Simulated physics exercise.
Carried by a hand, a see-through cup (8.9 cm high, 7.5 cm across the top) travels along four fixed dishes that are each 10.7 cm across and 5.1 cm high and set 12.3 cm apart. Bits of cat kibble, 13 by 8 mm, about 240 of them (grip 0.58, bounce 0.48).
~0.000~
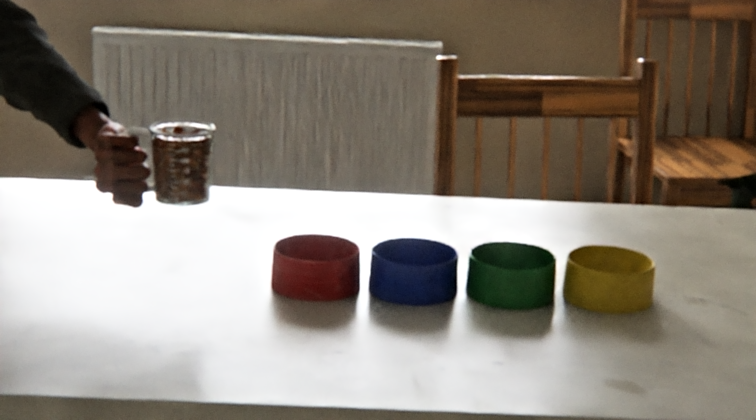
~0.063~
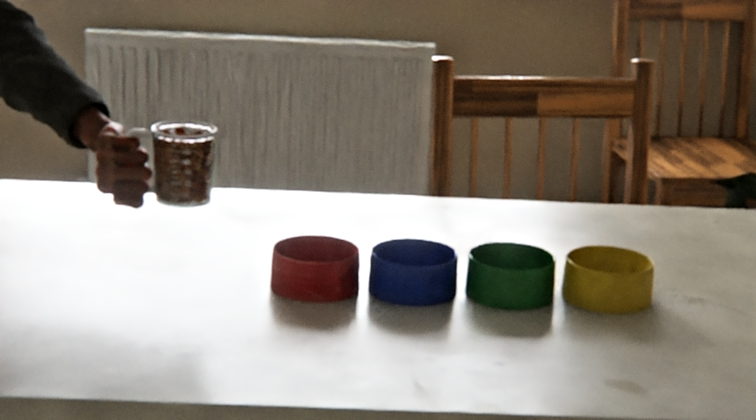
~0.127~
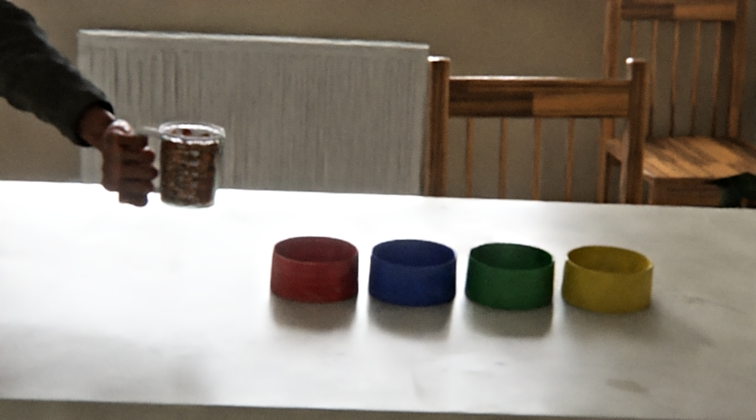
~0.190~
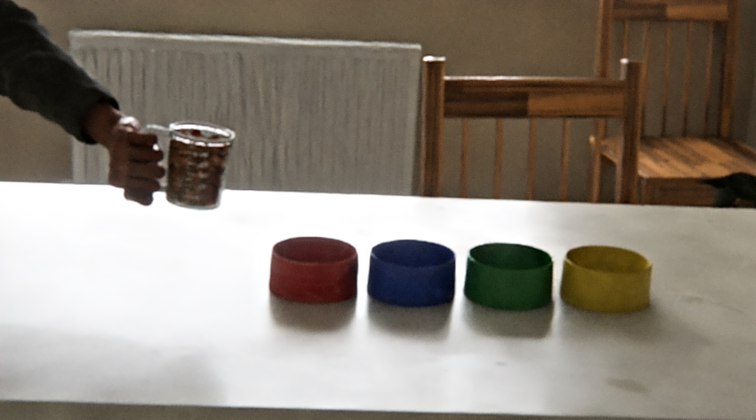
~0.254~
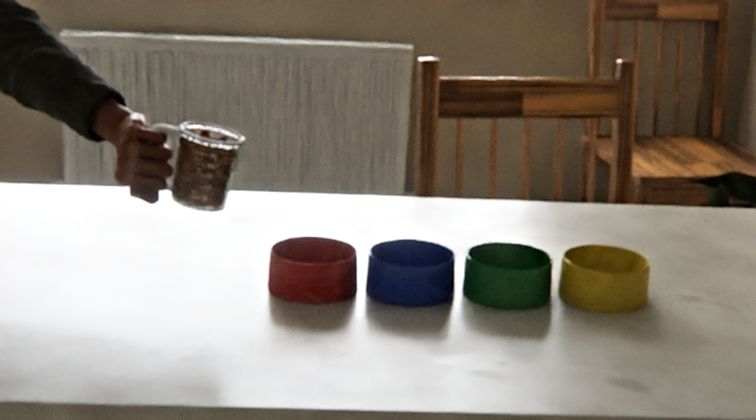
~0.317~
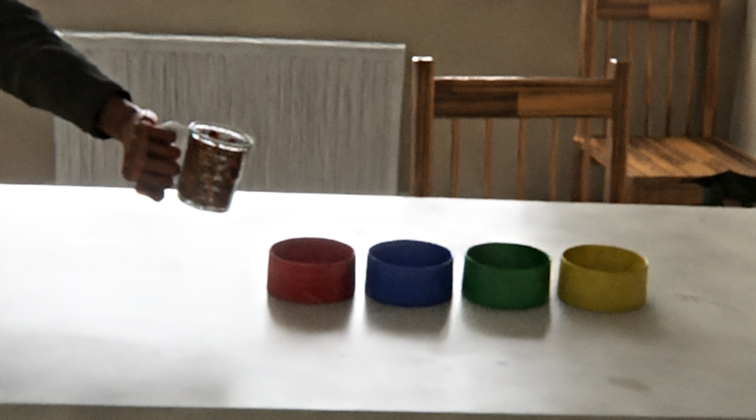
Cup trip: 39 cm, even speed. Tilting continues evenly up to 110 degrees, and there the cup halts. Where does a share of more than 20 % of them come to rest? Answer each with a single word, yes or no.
Red no, blue no, green yes, yellow no, counter no.
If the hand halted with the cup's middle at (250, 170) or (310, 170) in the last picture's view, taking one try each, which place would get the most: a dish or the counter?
Try 1 - red; try 2 - red.
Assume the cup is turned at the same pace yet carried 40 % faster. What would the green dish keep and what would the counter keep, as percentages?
Then the green dish gets 80 and the counter 10.
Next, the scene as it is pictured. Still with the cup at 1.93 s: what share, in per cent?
I'd put it at roughly 80 per cent.
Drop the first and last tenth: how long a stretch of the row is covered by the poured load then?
7 cm.
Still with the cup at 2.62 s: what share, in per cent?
Roughly 15 per cent of the load.
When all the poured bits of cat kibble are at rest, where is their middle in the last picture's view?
At about (515, 280).
Then, at 1.28 s, tilt 68 degrees; cup holds 100 %.
After 1.93 s, tilt 104 degrees; cup holds 80 %, blue 5 %, green 10 %.
After 2.62 s, tilt 110 degrees; cup holds 15 %, blue 5 %, green 75 %.
At rest (3.5 s), red 0 %, blue 5 %, green 80 %, yellow 0 %, counter 5 %, cup 5 %.
